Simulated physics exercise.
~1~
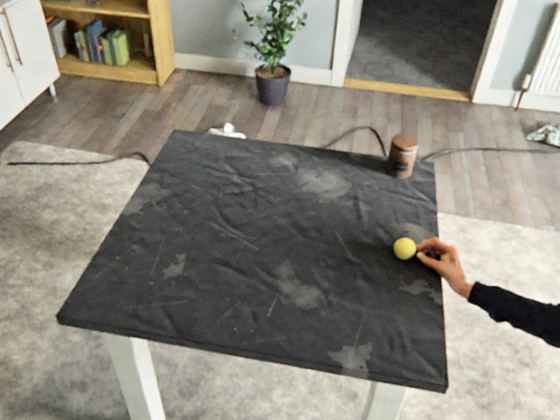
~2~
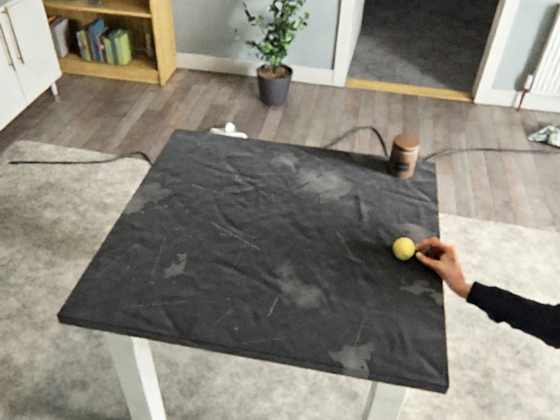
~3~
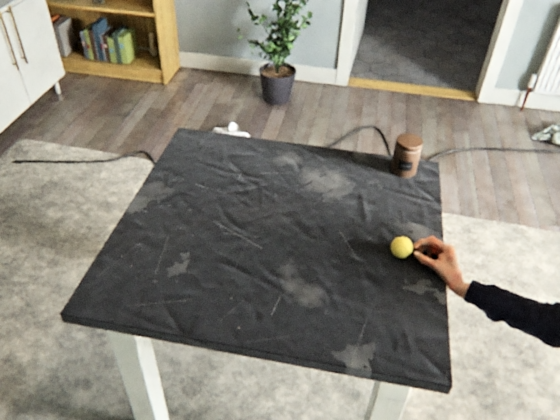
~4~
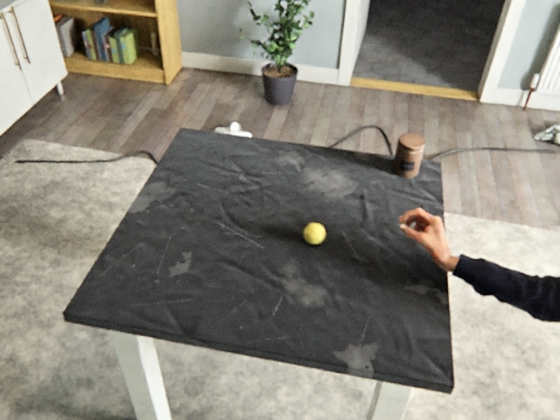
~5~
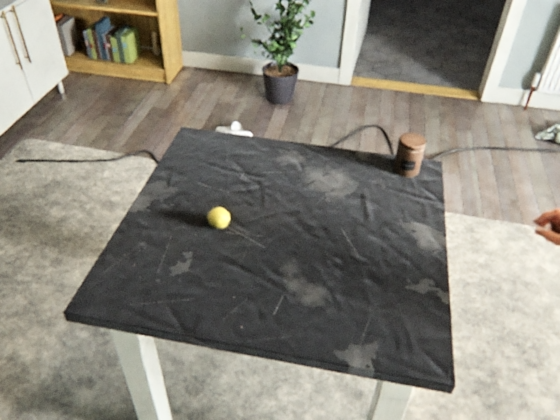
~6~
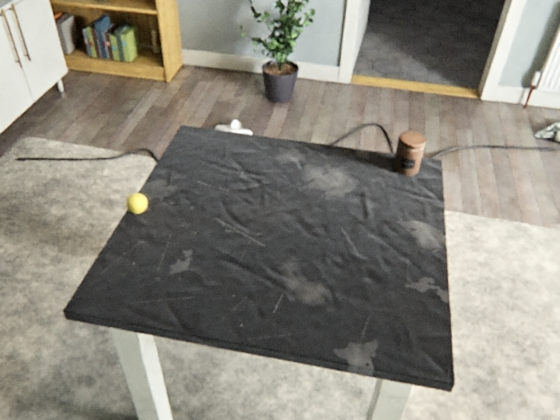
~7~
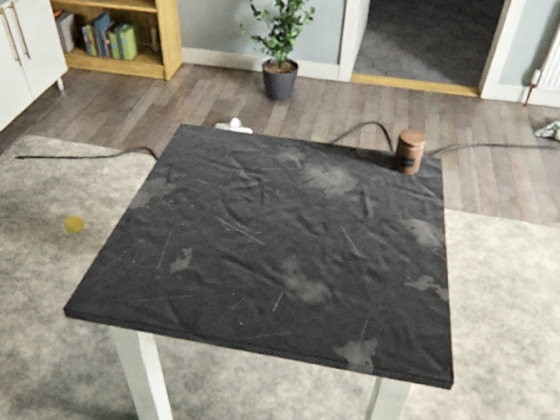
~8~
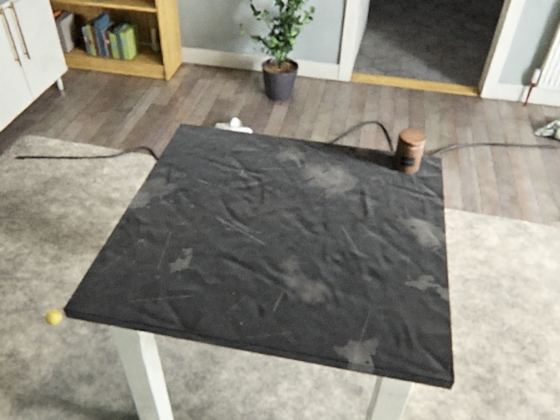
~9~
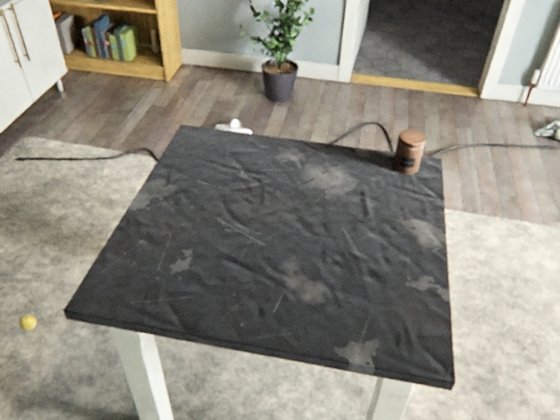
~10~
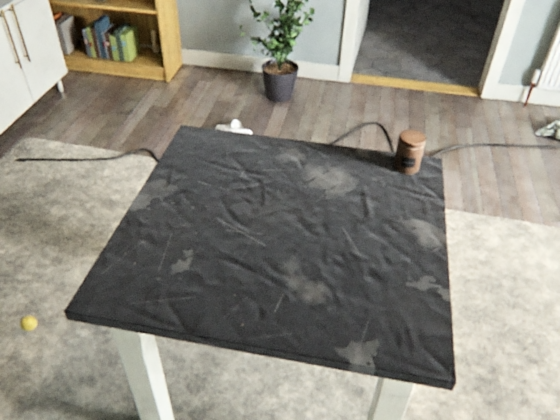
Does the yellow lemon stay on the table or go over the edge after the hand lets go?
The yellow lemon goes over the left edge of the table and ends up on the floor.
On a dark, cloth-like tabletop in a room, a hand sent a yellow lemon rolling to the left and drew back, while a brown jar stayed put. The lemon rolled over the left edge, dropped, and ended up on the pale floor.
